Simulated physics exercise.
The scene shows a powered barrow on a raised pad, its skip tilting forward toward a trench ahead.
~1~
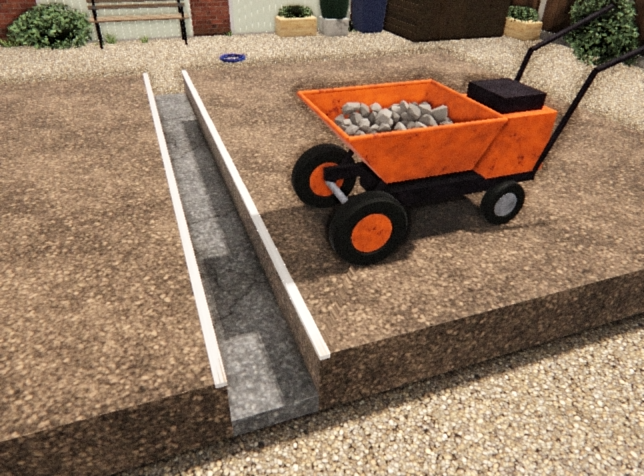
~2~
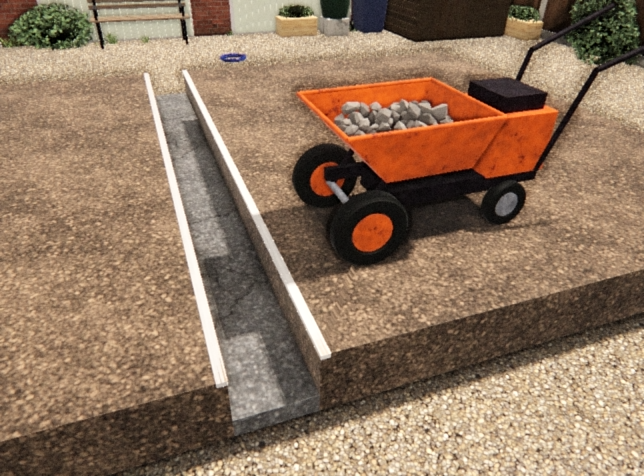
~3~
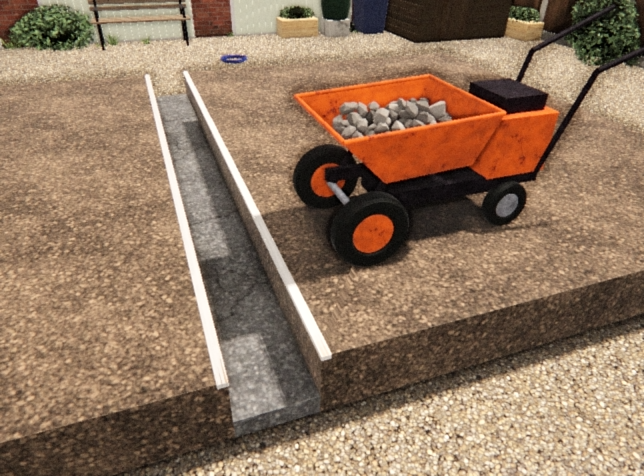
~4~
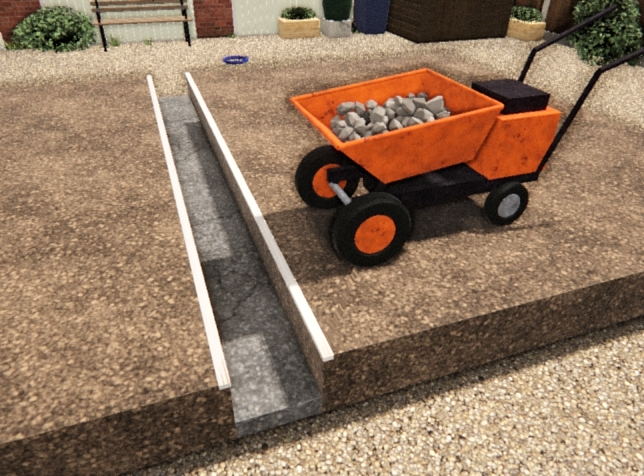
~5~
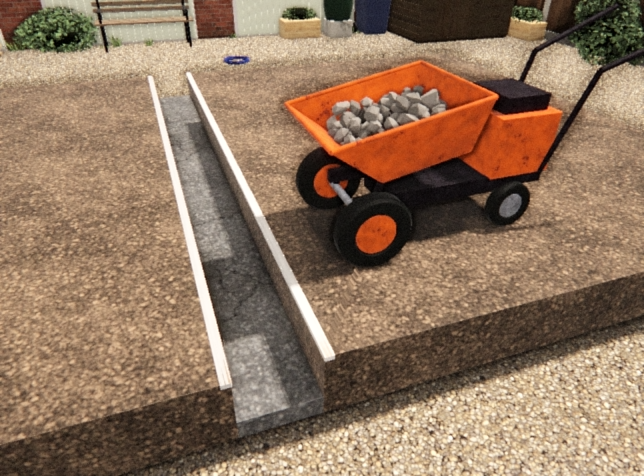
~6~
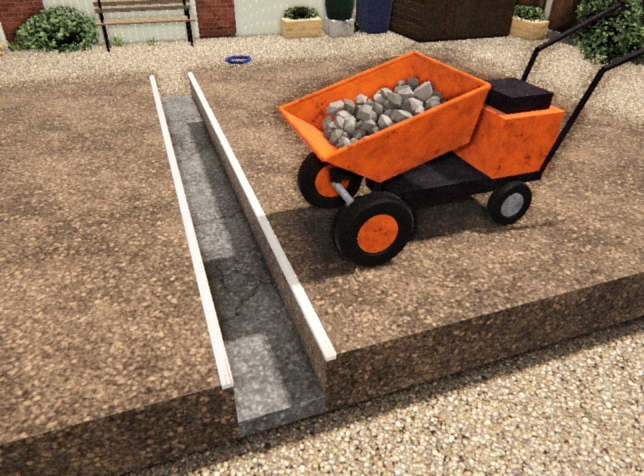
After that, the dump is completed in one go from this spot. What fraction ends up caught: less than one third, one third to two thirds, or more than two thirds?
More than two thirds.
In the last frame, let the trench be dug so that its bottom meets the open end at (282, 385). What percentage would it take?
Estimate: Approx. 90 in a hundred.
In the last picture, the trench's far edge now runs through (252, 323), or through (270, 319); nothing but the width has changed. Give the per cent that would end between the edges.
Around 50 percent first, around 30 percent second.
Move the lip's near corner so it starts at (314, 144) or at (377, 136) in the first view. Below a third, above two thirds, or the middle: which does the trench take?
For the first position, the middle third; for the second, above two thirds.
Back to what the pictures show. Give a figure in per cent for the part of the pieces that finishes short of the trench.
That share is about 0 percent.
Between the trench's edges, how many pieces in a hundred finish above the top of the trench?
Share: Around 0 %.
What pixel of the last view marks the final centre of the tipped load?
Somewhere around (234, 284) in the final view.
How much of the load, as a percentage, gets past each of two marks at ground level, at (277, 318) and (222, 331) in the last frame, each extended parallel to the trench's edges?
Around 80 per cent for the first, and 0 per cent for the second.
Shortly afterwards, skip tipped steeply; the whole lot in the skip.
Next, skip tipped steeply; the bulk in the skip; a little in or heaped over the trench; only a few falling.
Some moments later, skip tipped right over; only a few in the skip; all but a few in or heaped over the trench; only a few beyond it.
In the end, skip tipped right over; all but a few in or heaped over the trench; only a few beyond it.
